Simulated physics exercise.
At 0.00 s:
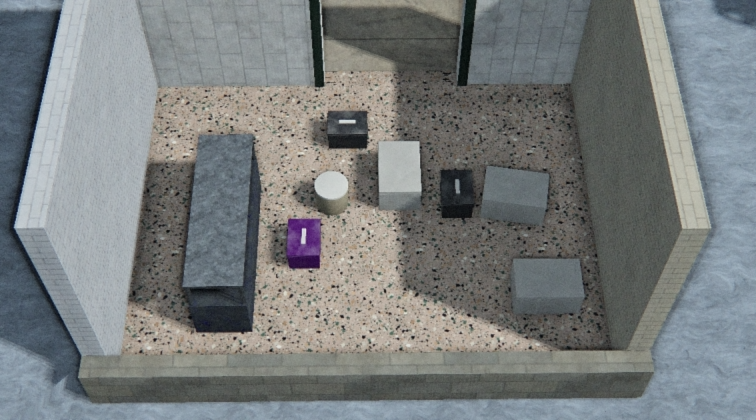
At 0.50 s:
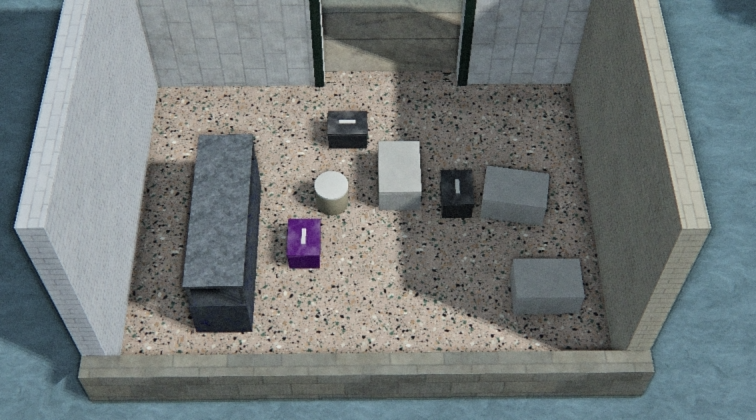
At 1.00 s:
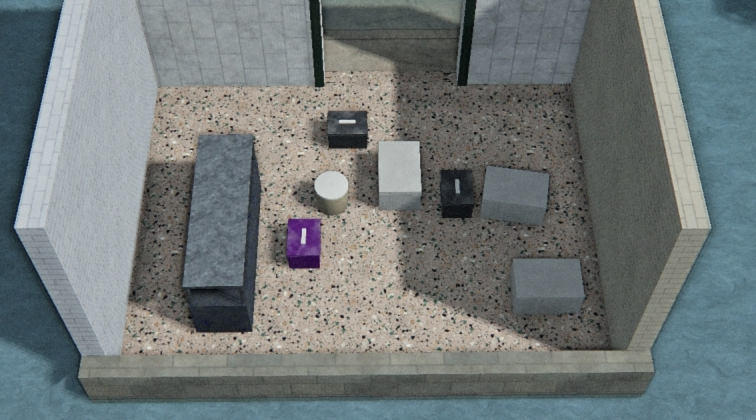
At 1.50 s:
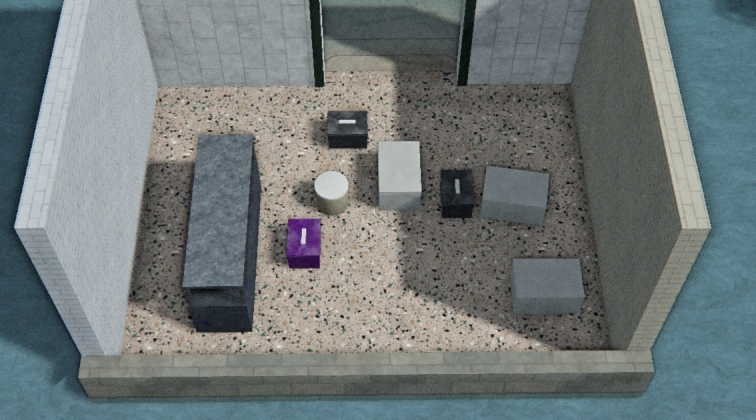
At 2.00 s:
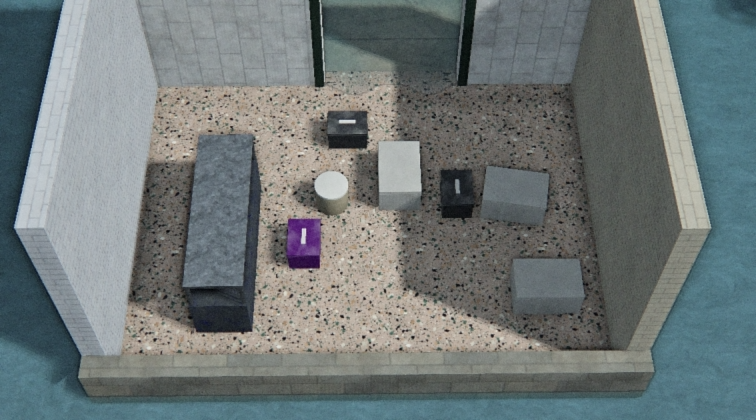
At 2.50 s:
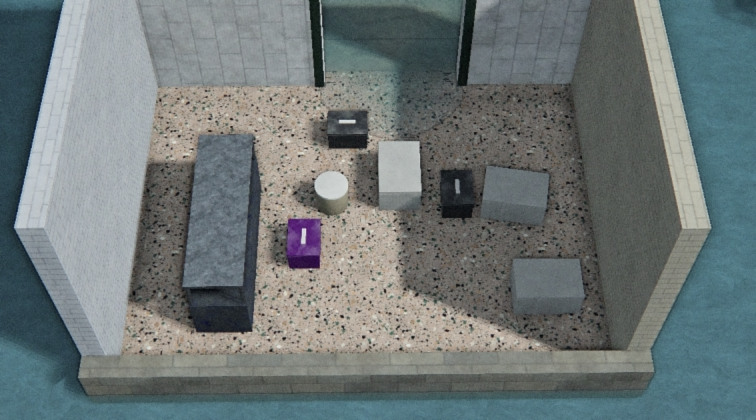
Water spreads outside the doorway of a store while the purple tote and boxes stay still.
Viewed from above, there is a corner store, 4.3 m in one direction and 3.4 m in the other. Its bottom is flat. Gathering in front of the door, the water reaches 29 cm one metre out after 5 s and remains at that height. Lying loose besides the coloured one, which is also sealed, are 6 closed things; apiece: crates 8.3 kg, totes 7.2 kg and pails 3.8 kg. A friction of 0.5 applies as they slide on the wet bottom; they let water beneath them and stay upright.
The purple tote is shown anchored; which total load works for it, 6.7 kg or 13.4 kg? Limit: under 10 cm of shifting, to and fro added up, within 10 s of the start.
I foresee failure with both masses.
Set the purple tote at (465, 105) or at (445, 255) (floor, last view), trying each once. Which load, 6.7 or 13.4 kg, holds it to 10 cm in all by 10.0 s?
Result, try 1: Both fail; try 2: Both fail.
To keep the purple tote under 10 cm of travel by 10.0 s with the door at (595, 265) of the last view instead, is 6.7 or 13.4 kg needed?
Note: Neither mass keeps it.
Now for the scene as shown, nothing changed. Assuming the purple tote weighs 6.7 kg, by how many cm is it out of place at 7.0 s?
Close to 120 centimetres.
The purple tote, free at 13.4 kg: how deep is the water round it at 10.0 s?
Close to 17 cm deep.
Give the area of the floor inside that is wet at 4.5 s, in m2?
The covered patch comes to about 7.5 m2.
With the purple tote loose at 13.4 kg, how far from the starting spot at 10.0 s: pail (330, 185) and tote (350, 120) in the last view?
First 120 cm, then 200 cm.
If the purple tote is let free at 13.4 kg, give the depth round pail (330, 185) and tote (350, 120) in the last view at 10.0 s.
Depth approx. 20 cm / 21 cm.
After 3.5 s the purple tote would be 0 cm from its start with 6.7 kg and 0 cm from its start with 13.4 kg; 0 cm of water round it then.
After 4.5 s the purple tote would be 4 cm from its start with 6.7 kg and 0 cm from its start with 13.4 kg; 2 cm of water round it then.
After 7.0 s the purple tote would be 121 cm from its start with 6.7 kg and 58 cm from its start with 13.4 kg; 11 cm of water round it then.
After 10.0 s the purple tote would be 184 cm from its start with 6.7 kg and 165 cm from its start with 13.4 kg; 17 cm of water round it then.
